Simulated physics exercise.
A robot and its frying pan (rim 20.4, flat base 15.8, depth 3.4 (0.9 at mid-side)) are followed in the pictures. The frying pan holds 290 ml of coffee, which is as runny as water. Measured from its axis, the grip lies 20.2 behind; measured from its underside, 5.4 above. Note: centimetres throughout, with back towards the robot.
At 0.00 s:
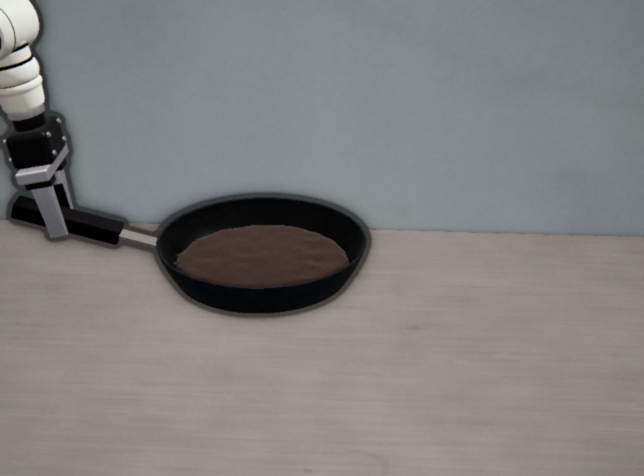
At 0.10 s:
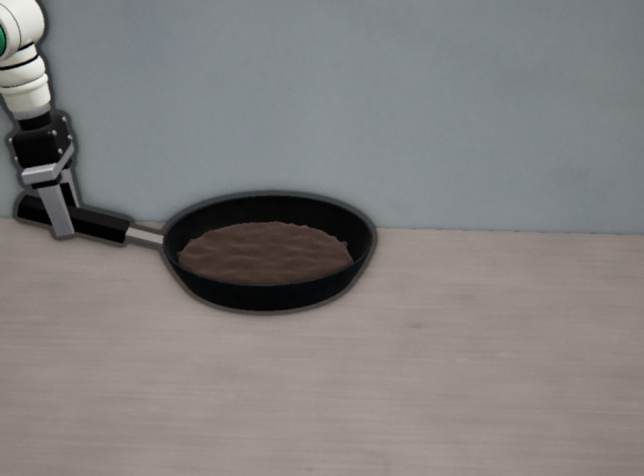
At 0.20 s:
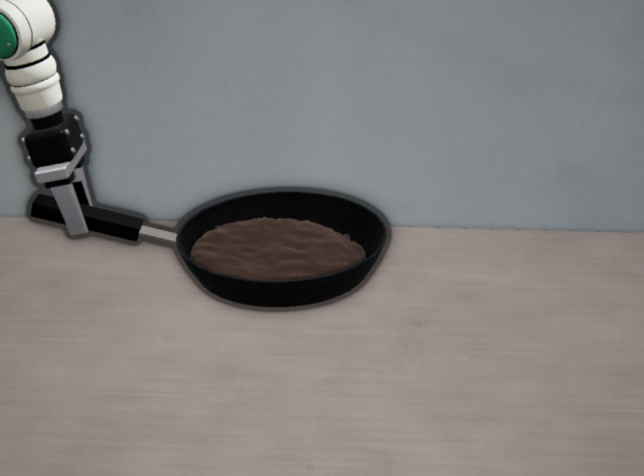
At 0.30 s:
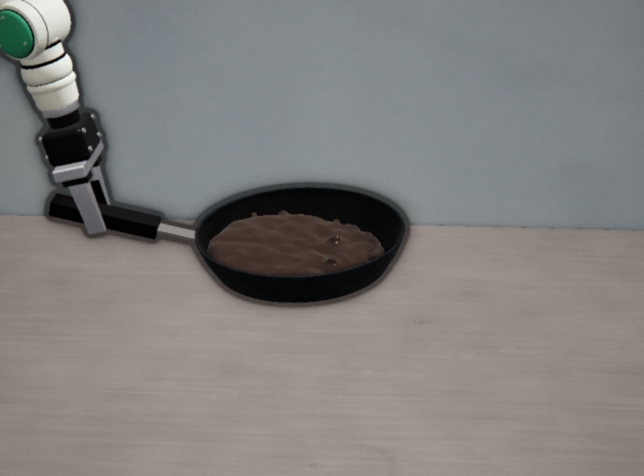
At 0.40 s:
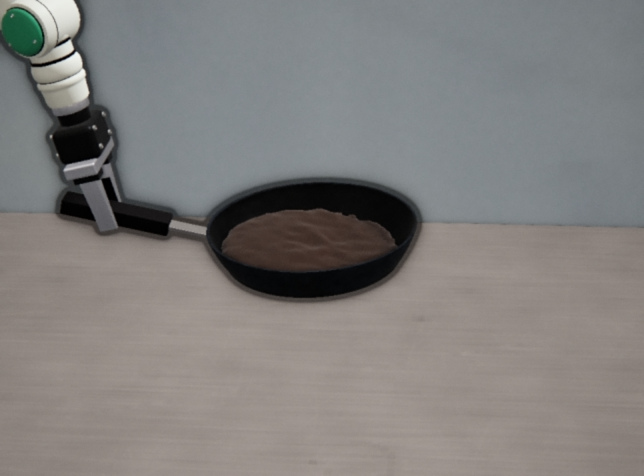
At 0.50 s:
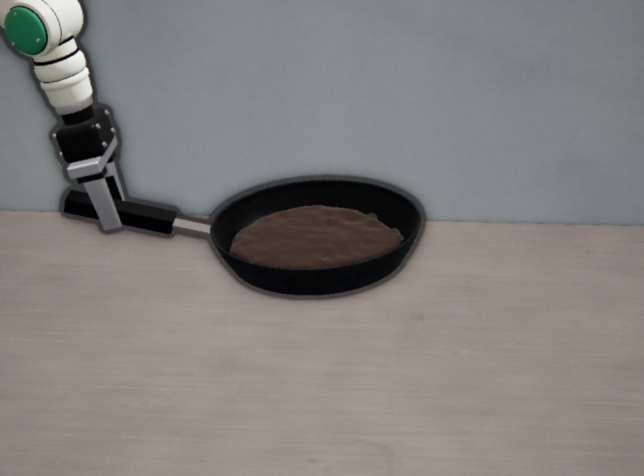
A robotic arm gripping a black frying pan of brown liquid shifts it slightly right across a pale surface, the liquid rippling.
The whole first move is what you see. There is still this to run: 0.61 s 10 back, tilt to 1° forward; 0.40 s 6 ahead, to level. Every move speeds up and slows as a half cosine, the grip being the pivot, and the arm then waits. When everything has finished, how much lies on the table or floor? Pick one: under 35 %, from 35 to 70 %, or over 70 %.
Under 35 %.
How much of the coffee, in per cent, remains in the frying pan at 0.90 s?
Around 100 per cent.
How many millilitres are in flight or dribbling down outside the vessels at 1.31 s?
Roughly 10 ml.
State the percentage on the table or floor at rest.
12 %.
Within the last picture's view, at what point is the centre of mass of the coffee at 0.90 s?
About (264, 253).
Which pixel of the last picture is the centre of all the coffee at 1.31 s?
Around (195, 251).
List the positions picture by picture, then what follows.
Frying pan middle at (262, 257), level; upper third of the coffee around (262, 261), from x 175 to 350, top at y 225; 285 ml in the frying pan, in the first picture.
Frying pan middle at (268, 255), level; upper third of the coffee around (254, 257), from x 180 to 355, top at y 225, in the second picture.
Frying pan middle at (282, 251), tilted 1° backward; upper third of the coffee around (244, 253), from x 190 to 365, top at y 220, in the third picture.
Frying pan middle at (301, 247), tilted 2° backward; upper third of the coffee around (256, 247), from x 210 to 380, top at y 215, in the fourth picture.
Frying pan middle at (313, 242), tilted 3° backward; upper third of the coffee around (278, 242), from x 220 to 395, top at y 210, in the fifth picture.
Frying pan middle at (317, 239), tilted 3° backward; upper third of the coffee around (310, 242), from x 230 to 400, top at y 205; 285 ml in the frying pan, in the sixth picture.
After 0.90 s, level, liquid up to 16 above the table; 285 ml in the frying pan.
After 1.31 s, level, liquid up to 17 above the table; 270 ml in the frying pan, 10 ml in the air or running down outside.
After 1.71 s, level, liquid up to 18 above the table; 255 ml in the frying pan, 15 ml on the table or floor, 20 ml in the air or running down outside.
After 2.51 s, level, liquid up to 16 above the table; 255 ml in the frying pan, 35 ml on the table or floor.
At rest, 255 ml in the frying pan, 35 ml on the table or floor. That is 12 % on the table or floor.
